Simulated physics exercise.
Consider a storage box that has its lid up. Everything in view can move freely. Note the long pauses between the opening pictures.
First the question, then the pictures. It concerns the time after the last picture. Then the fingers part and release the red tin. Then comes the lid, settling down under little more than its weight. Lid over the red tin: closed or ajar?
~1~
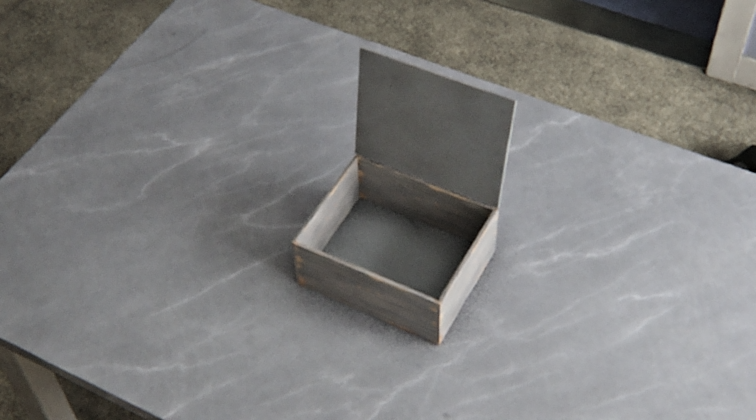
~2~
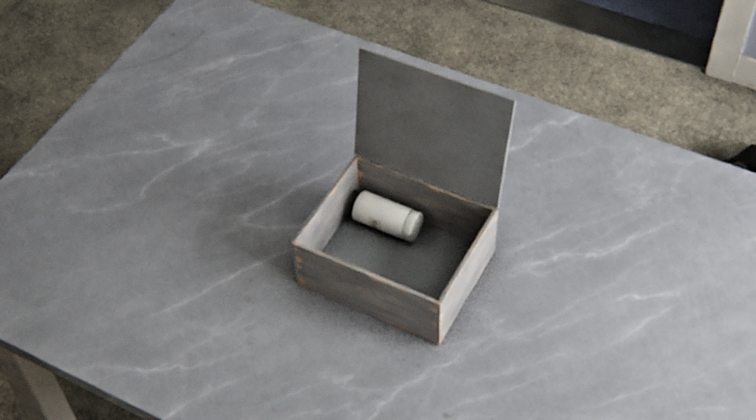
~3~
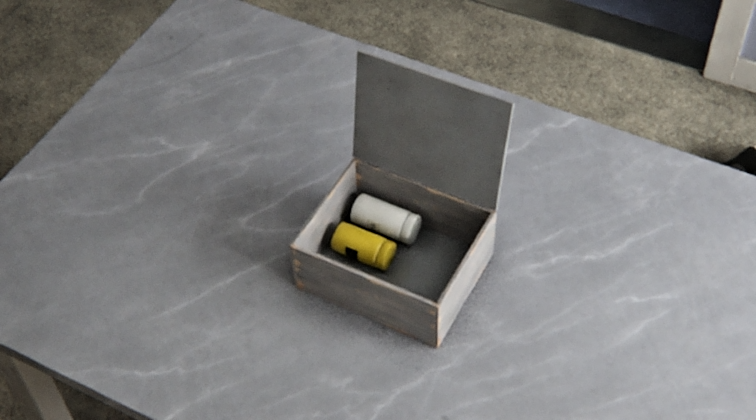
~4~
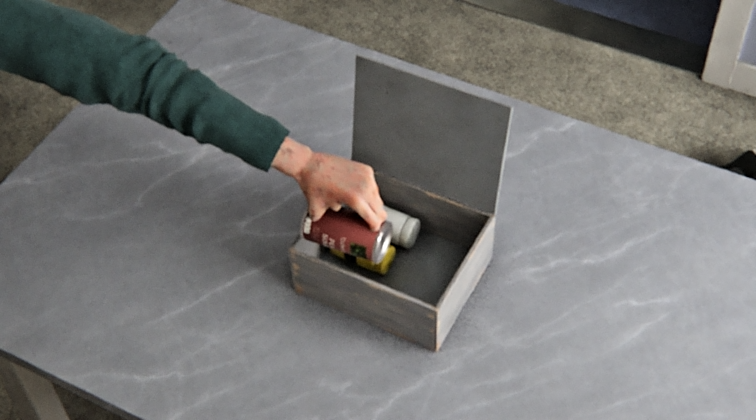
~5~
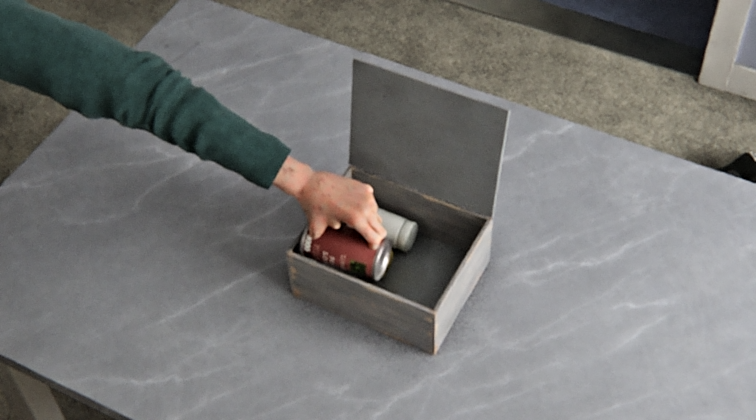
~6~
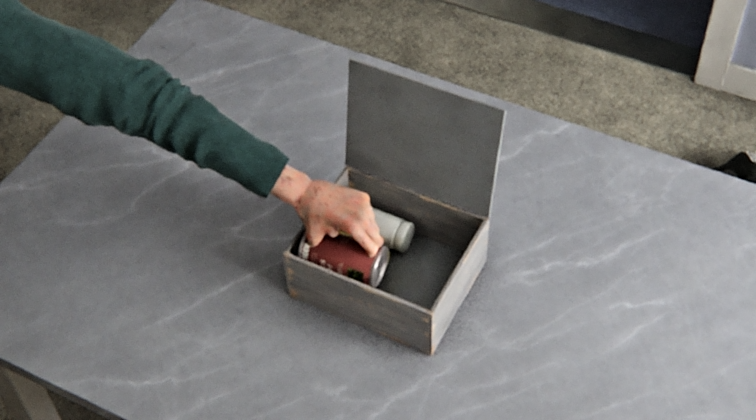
Closed.
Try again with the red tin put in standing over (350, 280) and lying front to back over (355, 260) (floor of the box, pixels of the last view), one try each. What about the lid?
First time round it won't go down, and second time round it won't go down.
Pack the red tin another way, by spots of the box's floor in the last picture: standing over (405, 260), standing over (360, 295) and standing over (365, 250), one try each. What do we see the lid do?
Results in order: Lid down, lid up, lid up.
Then, 1.00 s later than the last frame, lid starting down; red tin moved about its own width near (344, 280); yellow shaker moved a little.
Then, 1.60 s later than the last frame, lid 59° above the rim; red tin moved about its own width near (344, 280); yellow shaker moved a little.
Then, 2.10 s later than the last frame, lid 16° above the rim; red tin moved about its own width near (344, 280); yellow shaker moved a little.
When it is over, lid shut; moved from the start, red tin; the other 2 as before. End places, in pixels of the last picture, red tin near (344, 280).
